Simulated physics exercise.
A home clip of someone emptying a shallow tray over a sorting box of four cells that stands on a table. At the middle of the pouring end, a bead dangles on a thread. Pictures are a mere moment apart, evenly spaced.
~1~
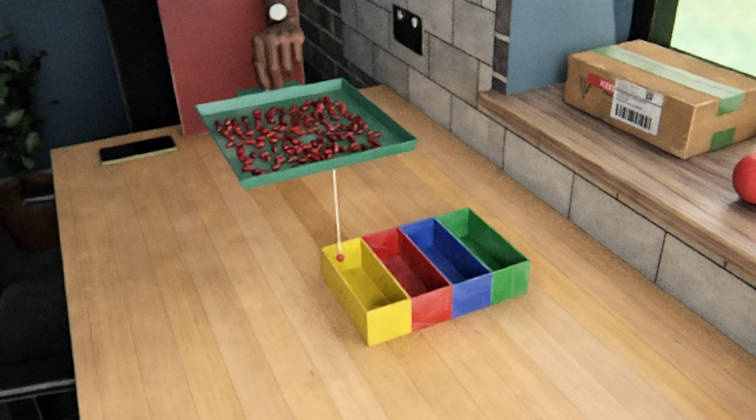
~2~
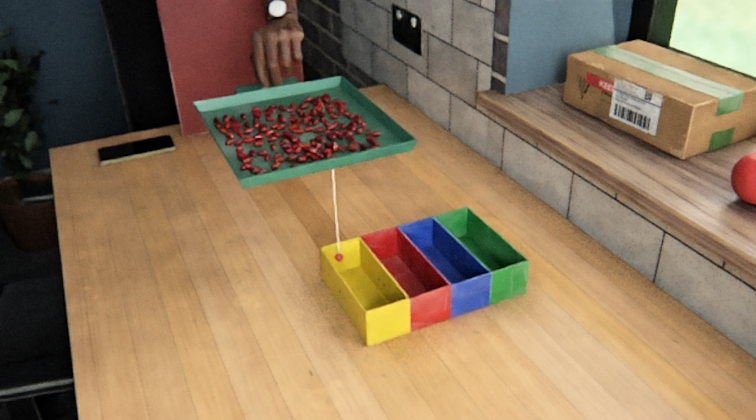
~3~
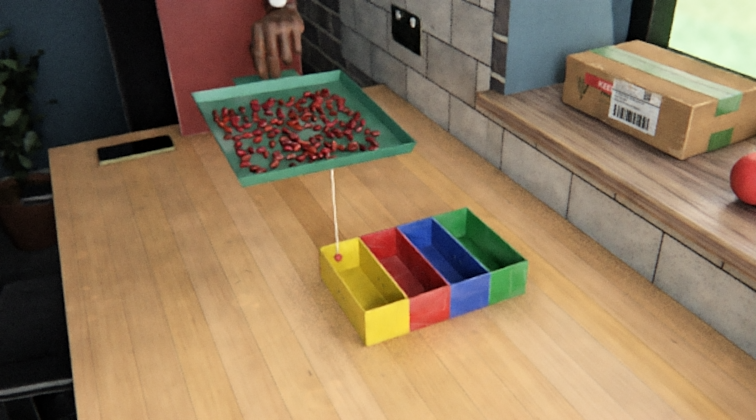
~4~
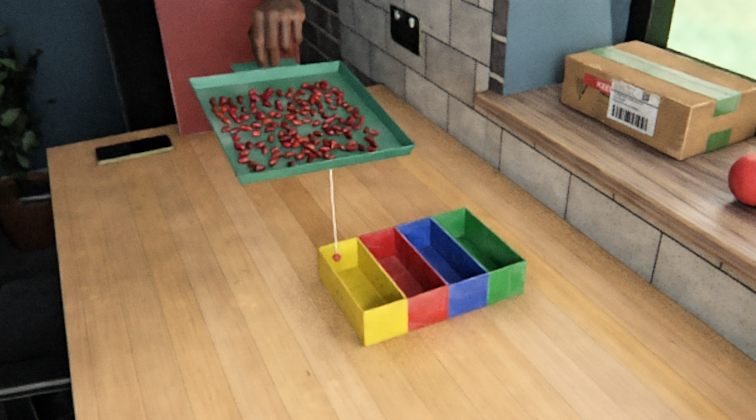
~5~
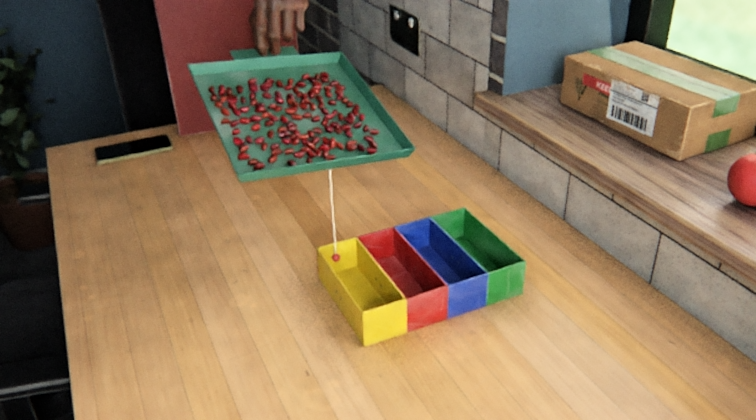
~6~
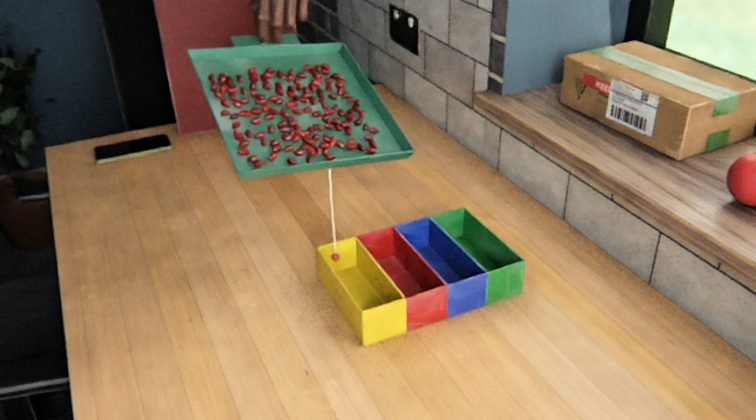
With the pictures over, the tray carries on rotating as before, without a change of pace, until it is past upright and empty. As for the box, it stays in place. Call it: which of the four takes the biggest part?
The red compartment.
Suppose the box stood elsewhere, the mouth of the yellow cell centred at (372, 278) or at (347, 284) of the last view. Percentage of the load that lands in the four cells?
Estimates in order: 90 percent, 100 percent.
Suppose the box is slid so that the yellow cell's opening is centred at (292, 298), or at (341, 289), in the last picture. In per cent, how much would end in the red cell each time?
About 10% on the first try and 30% on the second.
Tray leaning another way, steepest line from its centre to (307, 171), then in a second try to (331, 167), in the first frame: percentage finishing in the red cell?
About 0 and 20 percent.
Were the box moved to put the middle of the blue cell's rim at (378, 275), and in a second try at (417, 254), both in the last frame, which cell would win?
The first time it is the green one, and the second time it is the blue one.
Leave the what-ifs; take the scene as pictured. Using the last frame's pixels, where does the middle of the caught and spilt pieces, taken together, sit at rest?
The centre comes to rest close to (404, 292).
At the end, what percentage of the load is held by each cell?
Yellow cell 30 %, red cell 50 %, blue cell 20 %, green cell 0 %.
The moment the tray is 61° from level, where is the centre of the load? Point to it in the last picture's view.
Check around (353, 137) in the last picture.
Shortly afterwards, tray tipped steeply; all but a few on the tray; only a few falling or outside the box.
Next, tray tipped right over; near half on the tray; a little in the red cell; only a few in the yellow cell; only a few in the blue cell; only a few in the green cell; near a third falling or outside the box.
Some moments later, tray tipped past a quarter turn; near half in the red cell; near a quarter in the yellow cell; near a quarter in the blue cell; only a few in the green cell; a little falling or outside the box.
In the end, tray tipped past a quarter turn; near half in the red cell; near a quarter in the yellow cell; near a quarter in the blue cell; only a few in the green cell; a little outside the box.
